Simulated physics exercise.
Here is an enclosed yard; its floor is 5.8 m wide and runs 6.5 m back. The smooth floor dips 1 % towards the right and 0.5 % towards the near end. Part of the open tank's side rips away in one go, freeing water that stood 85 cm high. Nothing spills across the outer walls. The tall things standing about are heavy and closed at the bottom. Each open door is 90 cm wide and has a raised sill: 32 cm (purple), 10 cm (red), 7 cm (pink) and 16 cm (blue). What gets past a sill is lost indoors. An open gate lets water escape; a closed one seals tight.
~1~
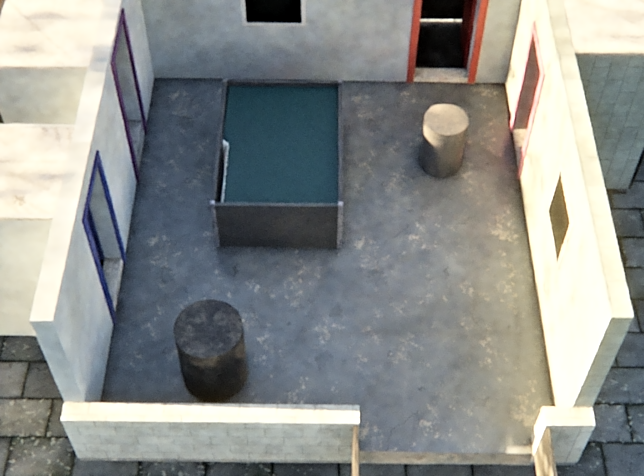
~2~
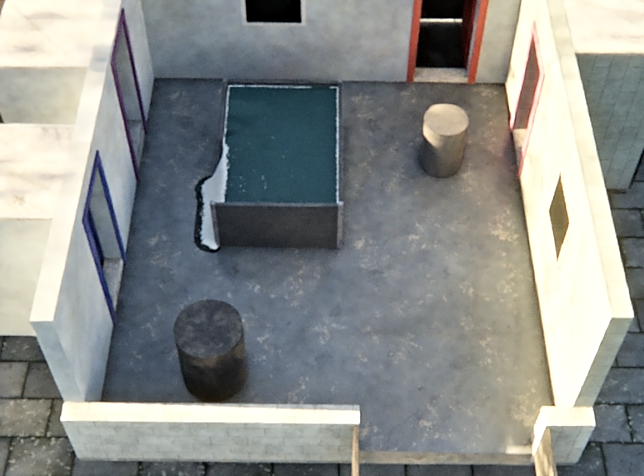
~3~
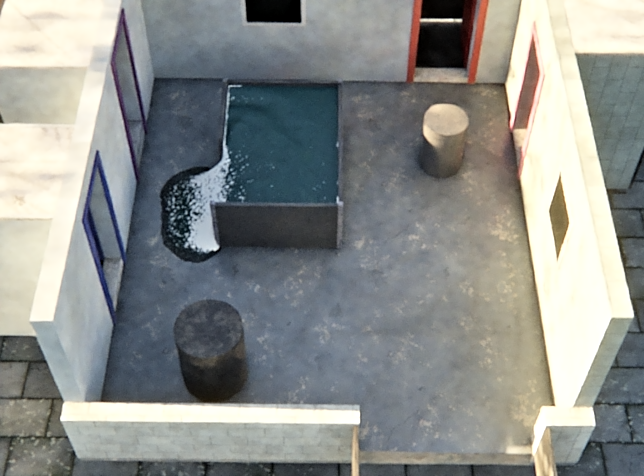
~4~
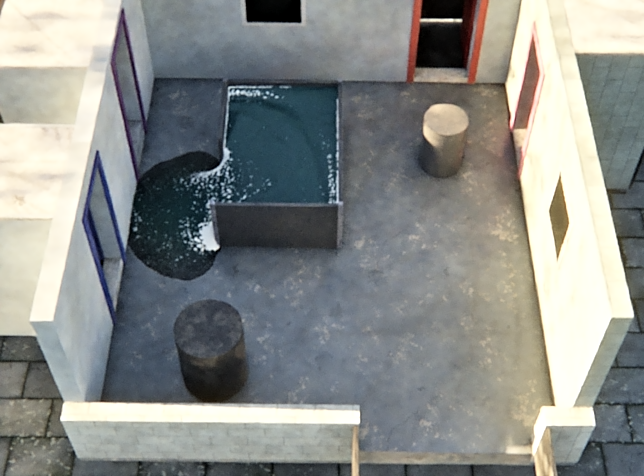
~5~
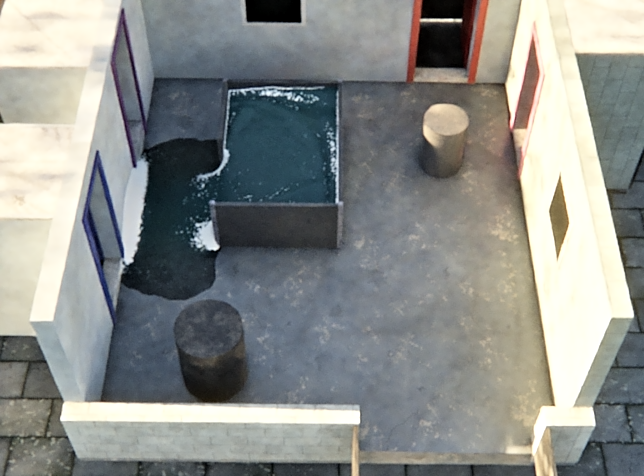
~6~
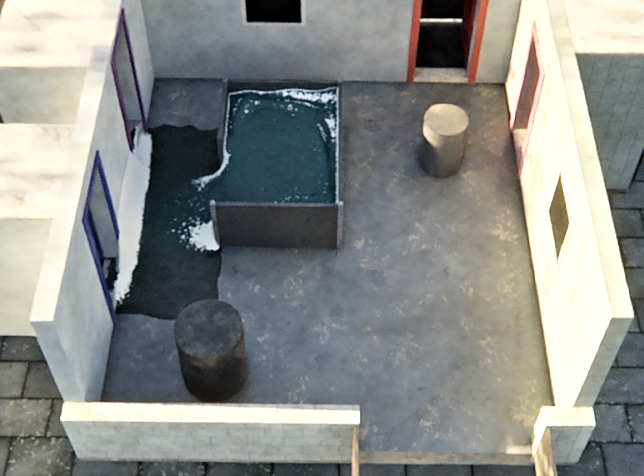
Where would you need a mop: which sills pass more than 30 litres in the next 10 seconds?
Within that time: At the purple door it keeps below the limit; at the red door it keeps below the limit; at the pink door it exceeds the limit; at the blue door it passes the limit.
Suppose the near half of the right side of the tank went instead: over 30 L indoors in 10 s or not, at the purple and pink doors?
Against that limit: Purple under, pink over.
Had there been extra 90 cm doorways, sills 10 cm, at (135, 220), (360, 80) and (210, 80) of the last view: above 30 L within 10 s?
In turn: Past it, not over, above.
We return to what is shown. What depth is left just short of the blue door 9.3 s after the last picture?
About 8.5 cm.
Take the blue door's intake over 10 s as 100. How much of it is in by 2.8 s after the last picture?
About 95 per cent.
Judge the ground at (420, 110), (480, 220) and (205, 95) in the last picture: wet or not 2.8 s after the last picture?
In that order: Flooded, dry, flooded.
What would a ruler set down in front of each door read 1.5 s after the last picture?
Depths in cm: Purple 23, red 0, pink 0, blue 25.
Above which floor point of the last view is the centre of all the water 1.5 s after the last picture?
Near (223, 213).
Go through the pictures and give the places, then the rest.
The first frame shows still water, 85 cm deep, in the open tank at (280, 143).
In the second frame, the front is at (215, 249), 0.7 m from the gap at (222, 199); 0.3 m2 of floor is under water; 85 cm left at the back of the open tank.
In the third frame, the front is at (174, 182), 1.0 m from the gap at (222, 200); 1.1 m2 of floor is under water; 85 cm left at the back of the open tank.
In the fourth frame, water pours out at (222, 201) and has run 1.4 m, to (137, 187); typically 10 cm deep outside, 82 cm at the open tank's back.
In the fifth frame, the front is at (122, 278), 1.8 m from the gap at (222, 201); 3.4 m2 of floor is under water; 73 cm left at the back of the open tank.
In the sixth frame, water pours out at (222, 201) and has run 2.2 m, to (117, 306); typically 8 cm deep outside, 72 cm at the open tank's back.
Then, 0.7 s after the last picture water covers 20 % of the floor and is deepest (58 cm) near (132, 218); purple door 27 cm at the sill, 3 L in, red door not reached, pink door not reached, blue door 31 cm at the sill, 14 L in.
Then, 1.5 s after the last picture water covers 30 % of the floor and is deepest (48 cm) near (154, 430); purple door 23 cm at the sill, 4 L in, red door not reached, pink door not reached, blue door 25 cm at the sill, 59 L in.
Then, 2.8 s after the last picture water covers 65 % of the floor and is deepest (34 cm) near (154, 430); purple door 18 cm at the sill, 4 L in, red door 3 cm at the sill, 0 L in, pink door not reached, blue door 18 cm at the sill, 84 L in.
Then, 5.3 s after the last picture water covers 90 % of the floor and is deepest (22 cm) near (503, 96); purple door 10 cm at the sill, 4 L in, red door 7 cm at the sill, 0 L in, pink door 13 cm at the sill, 43 L in, blue door 14 cm at the sill, 88 L in.
Then, 9.3 s after the last picture water covers 100 % of the floor and is deepest (18 cm) near (553, 436); purple door 5 cm at the sill, 4 L in, red door 9 cm at the sill, 5 L in, pink door 12 cm at the sill, 80 L in, blue door 8 cm at the sill, 88 L in.
